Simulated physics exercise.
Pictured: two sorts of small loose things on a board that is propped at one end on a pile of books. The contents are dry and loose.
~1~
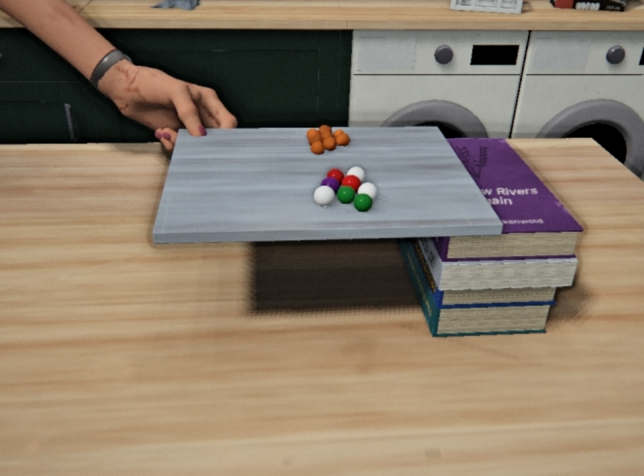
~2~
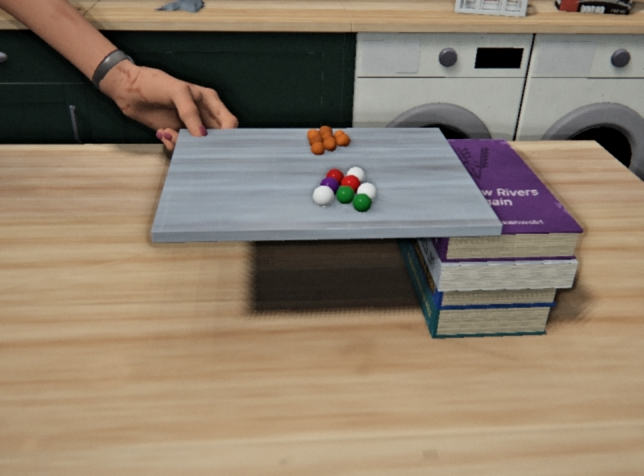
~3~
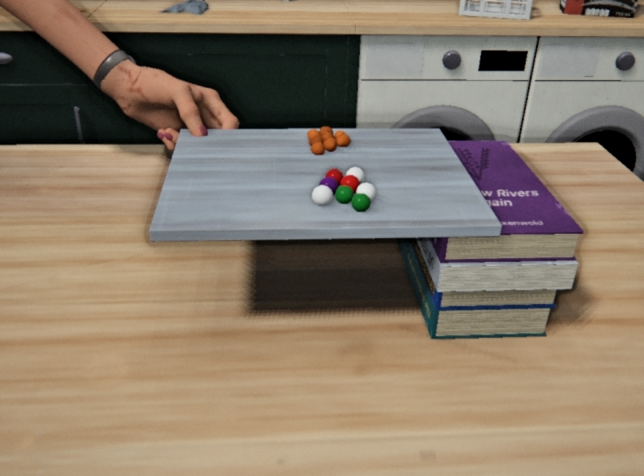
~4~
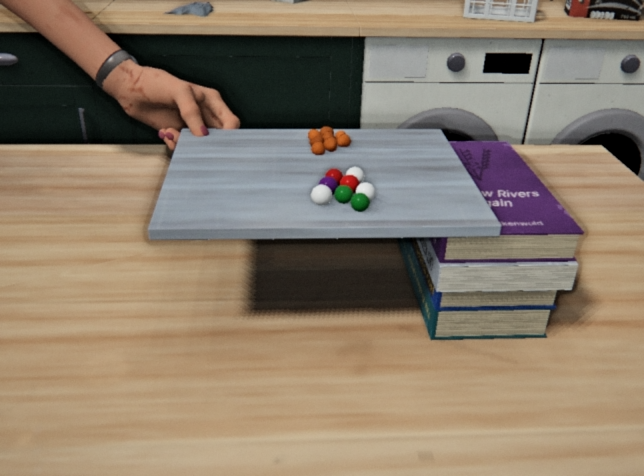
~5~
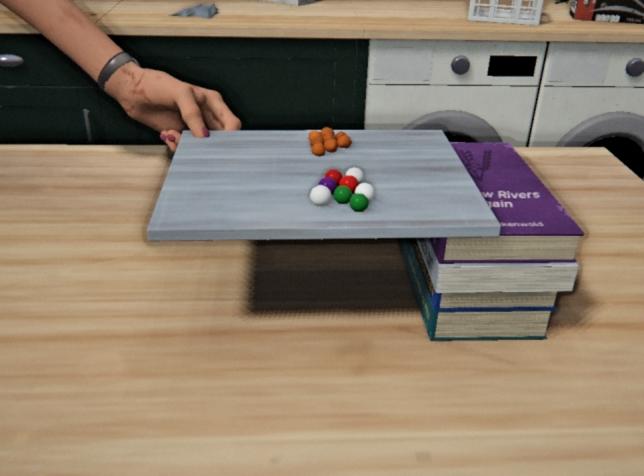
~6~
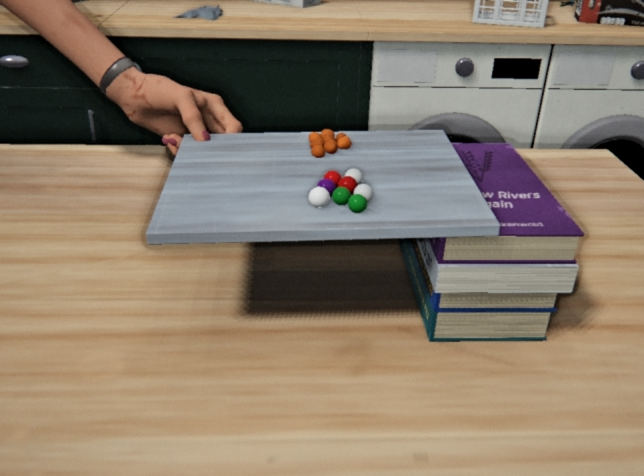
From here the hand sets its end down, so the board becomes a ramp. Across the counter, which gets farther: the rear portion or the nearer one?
The nearer one.
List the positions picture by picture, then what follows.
Held end of the board near (166, 232), level; book pile near (477, 192), tall, over half the board's length; front portion near (346, 195), a few gumballs; back portion near (328, 138), a few coated peanuts, in the first picture.
Held end of the board near (165, 231), level; back portion near (328, 139), in the second picture.
Held end of the board near (163, 230), level; front portion near (344, 195), in the third picture.
Held end of the board near (162, 229), level; back portion near (329, 139), in the fourth picture.
Held end of the board near (161, 230), level; front portion near (349, 185), in the fifth picture.
Held end of the board near (160, 233), down by 2°; book pile near (479, 195); front portion near (342, 196), not moving; back portion near (330, 141), not moving, in the sixth picture.
Then, 0.39 s on from there, board sloping at 10°; front portion the whole lot still on the board; back portion the whole lot still on the board.
Then, 0.89 s on from there, board sloping at 21°; front portion mostly less than half a board's length out; back portion the whole lot still on the board.
Then, 1.42 s on from there, board resting at 30°; front portion mostly one to two board lengths out; back portion mostly less than half a board's length out.
In the end, board resting at 30°; front portion mostly more than two board lengths out, near two thirds gone off the counter; back portion mostly less than half a board's length out; the front portion has gone farther.
